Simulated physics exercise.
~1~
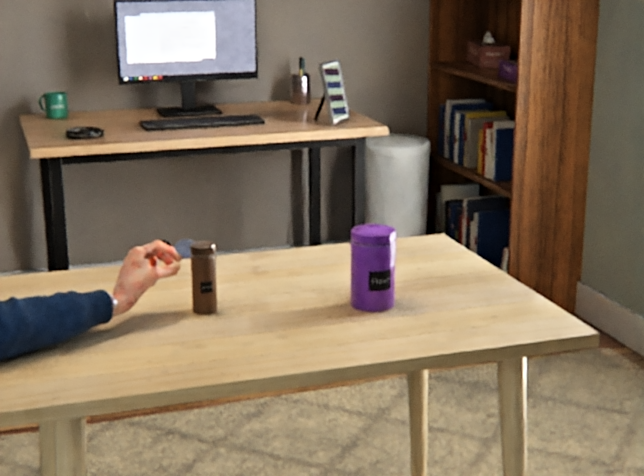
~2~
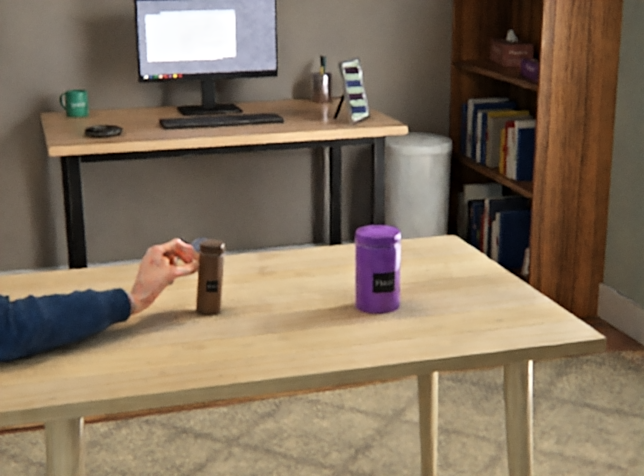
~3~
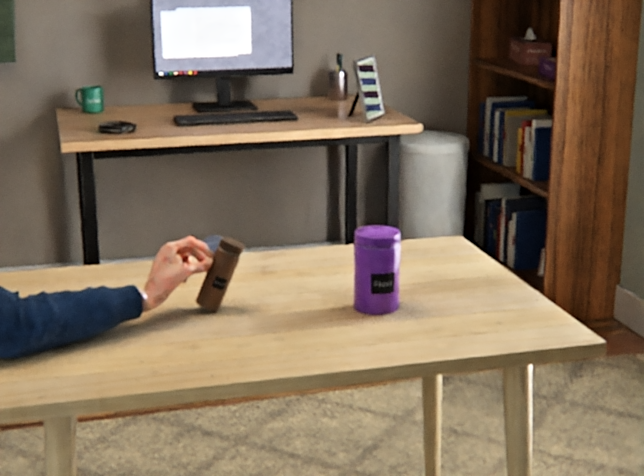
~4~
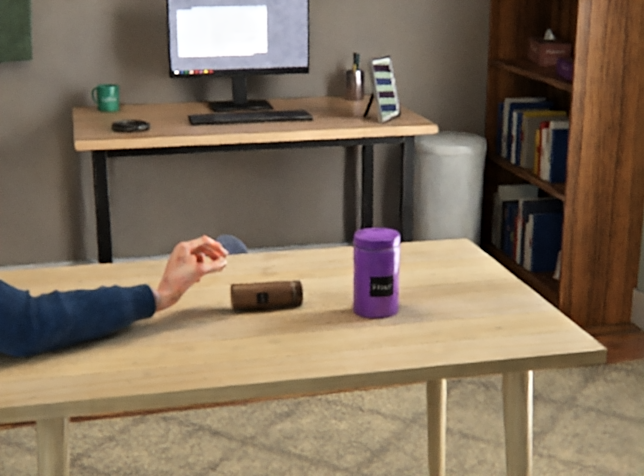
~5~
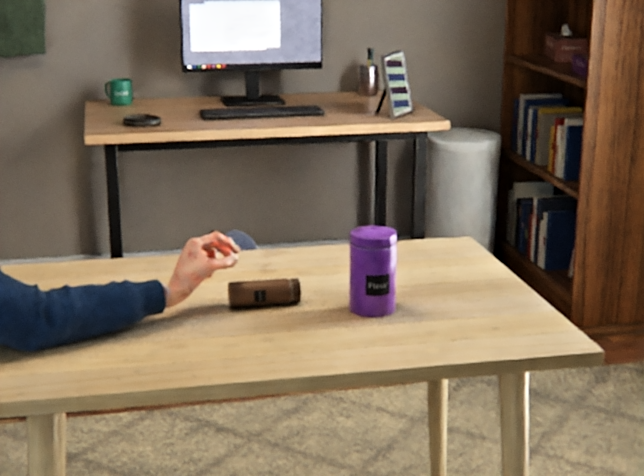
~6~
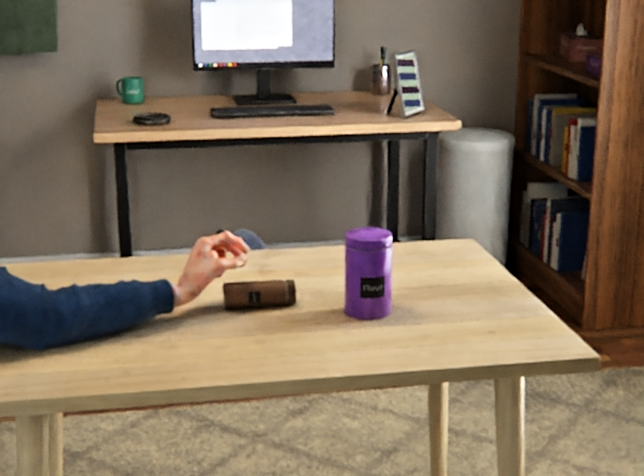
The footage shows a hand reaching in from the left and gently pushing a small brown shaker on a wooden table until it tilts right and topples onto its side, where it stays lying beside a purple jar that remains upright and in place.
